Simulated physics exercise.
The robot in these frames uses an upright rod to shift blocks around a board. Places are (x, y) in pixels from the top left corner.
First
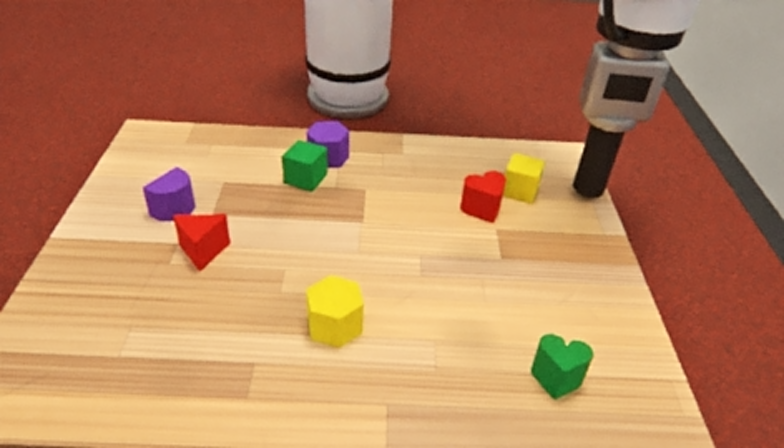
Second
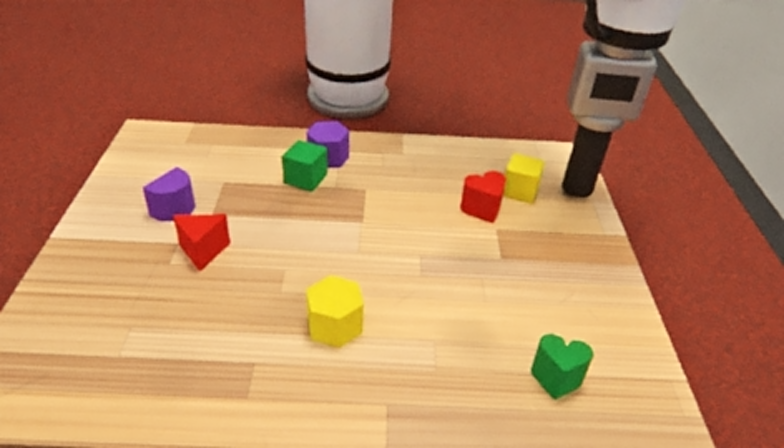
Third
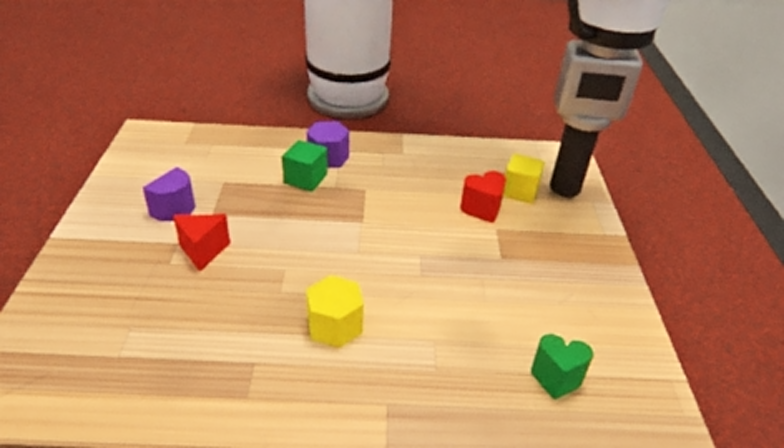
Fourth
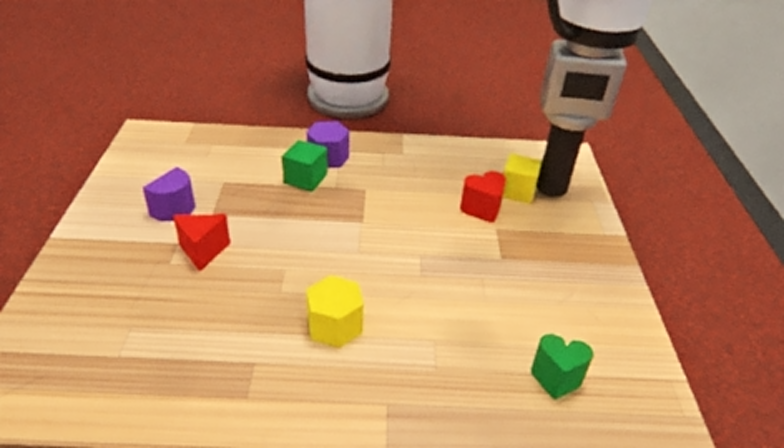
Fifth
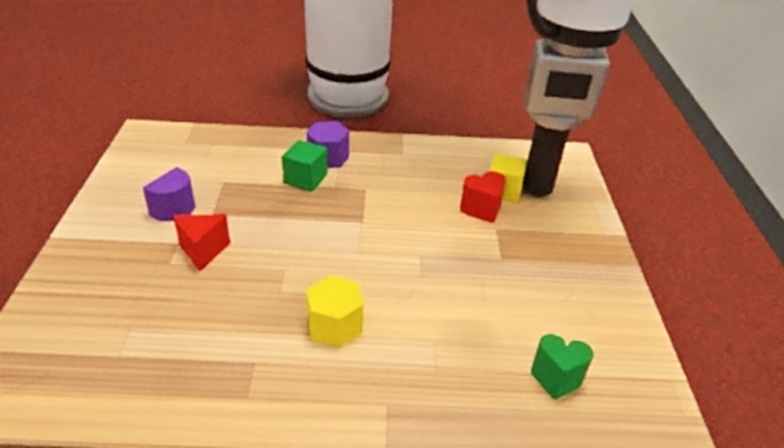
On a light wooden board over a red floor, a robot's upright black rod stands at the right, near a yellow block and a red heart. The rod slides left in small steps until it meets the yellow block, then nudges it slightly left behind the heart.
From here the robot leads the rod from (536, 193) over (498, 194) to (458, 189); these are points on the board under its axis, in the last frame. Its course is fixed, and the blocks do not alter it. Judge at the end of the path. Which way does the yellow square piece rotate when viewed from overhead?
From overhead, clockwise.
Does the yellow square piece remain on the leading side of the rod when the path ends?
I expect so.
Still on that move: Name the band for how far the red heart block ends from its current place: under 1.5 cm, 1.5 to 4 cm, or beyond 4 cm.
The shift is from 1.5 to 4 cm.
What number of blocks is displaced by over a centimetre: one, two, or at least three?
Displaced: Two.
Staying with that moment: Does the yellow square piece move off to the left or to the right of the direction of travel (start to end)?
Seen from start to end, it moves right.
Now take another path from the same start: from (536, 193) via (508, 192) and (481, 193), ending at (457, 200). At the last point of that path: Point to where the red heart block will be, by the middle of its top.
I predict (472, 196).
The first path, step by step. Halfway along, rod at (498, 188); red heart block at (482, 184), turned 10° anticlockwise; yellow square piece at (471, 158).
At the end, rod at (459, 183); red heart block at (472, 186), turned 50° anticlockwise; yellow square piece at (434, 150), turned 30° clockwise.
